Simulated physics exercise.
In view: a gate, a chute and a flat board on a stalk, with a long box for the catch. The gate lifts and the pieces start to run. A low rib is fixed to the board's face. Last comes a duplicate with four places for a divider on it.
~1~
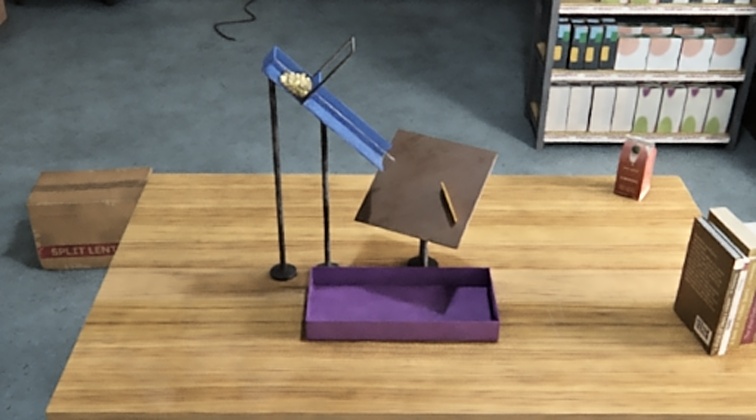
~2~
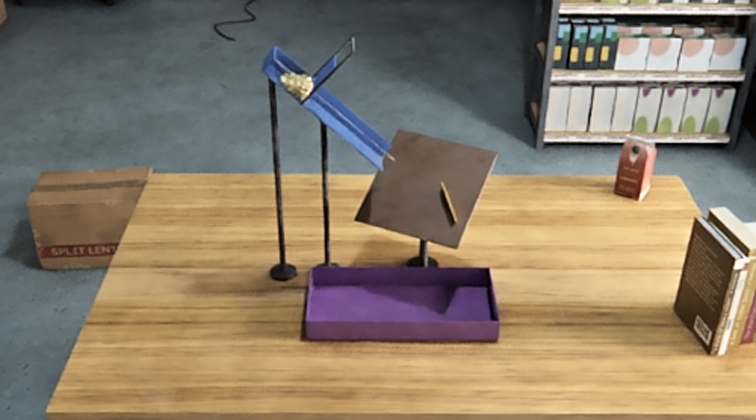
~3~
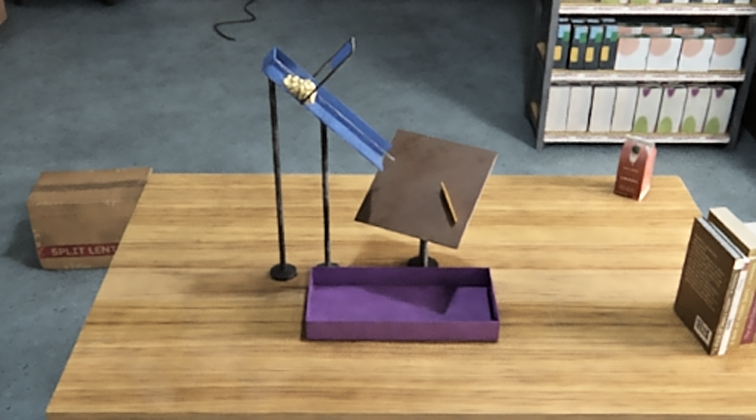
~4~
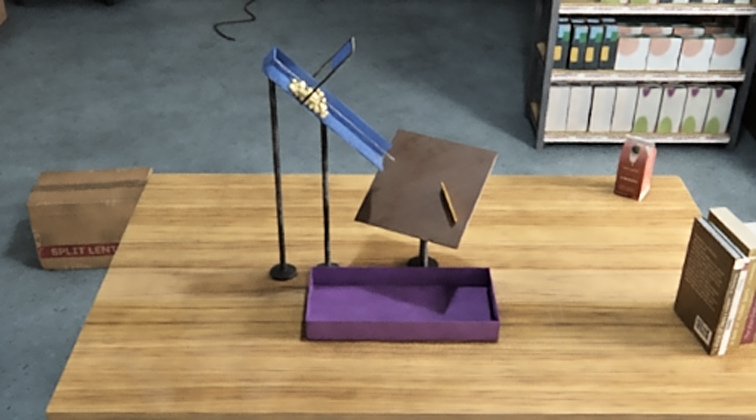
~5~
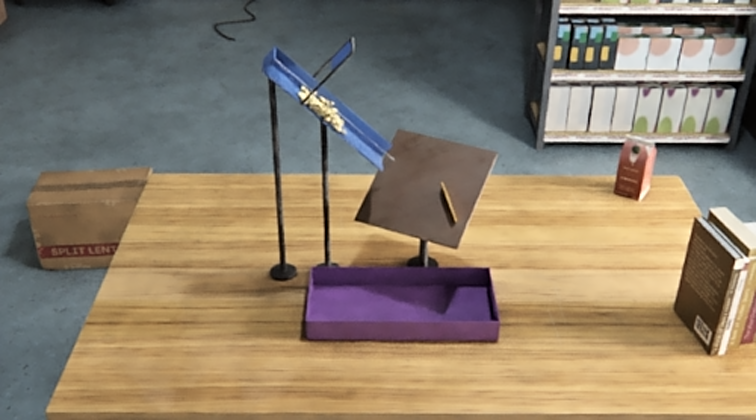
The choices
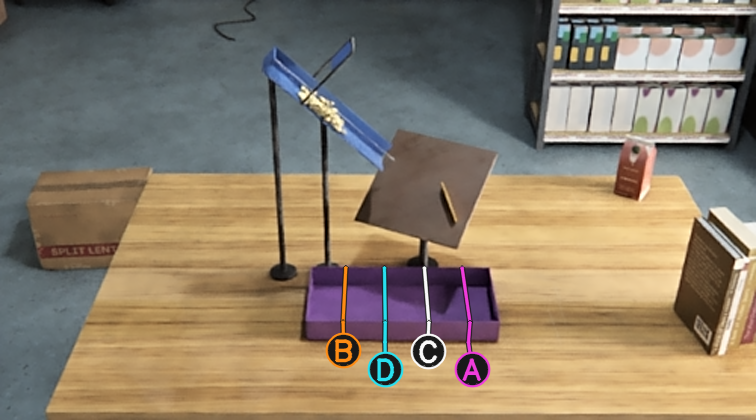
On a wooden table in a storeroom, a gate lifts on a blue chute and pale beans slide partway down it.
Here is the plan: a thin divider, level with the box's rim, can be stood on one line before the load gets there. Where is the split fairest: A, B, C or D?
It is C.
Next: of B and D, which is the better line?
That would be D.
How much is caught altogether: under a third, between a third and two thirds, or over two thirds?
Over two thirds.
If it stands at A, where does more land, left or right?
Left.
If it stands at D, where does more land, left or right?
The right side.
On the marked copy, line A crosses the front rim at (469, 321); line B crosses the front rim at (343, 321); line C crosses the front rim at (428, 321); line D crosses the front rim at (385, 321).
If A is chosen, of what is caught, all but a few on the left of the divider, a small share on the right.
If B is chosen, of what is caught, none at all on the left of the divider, the whole lot on the right.
If C is chosen, of what is caught, close to half on the left of the divider, close to half on the right.
If D is chosen, of what is caught, a small share on the left of the divider, the bulk on the right.
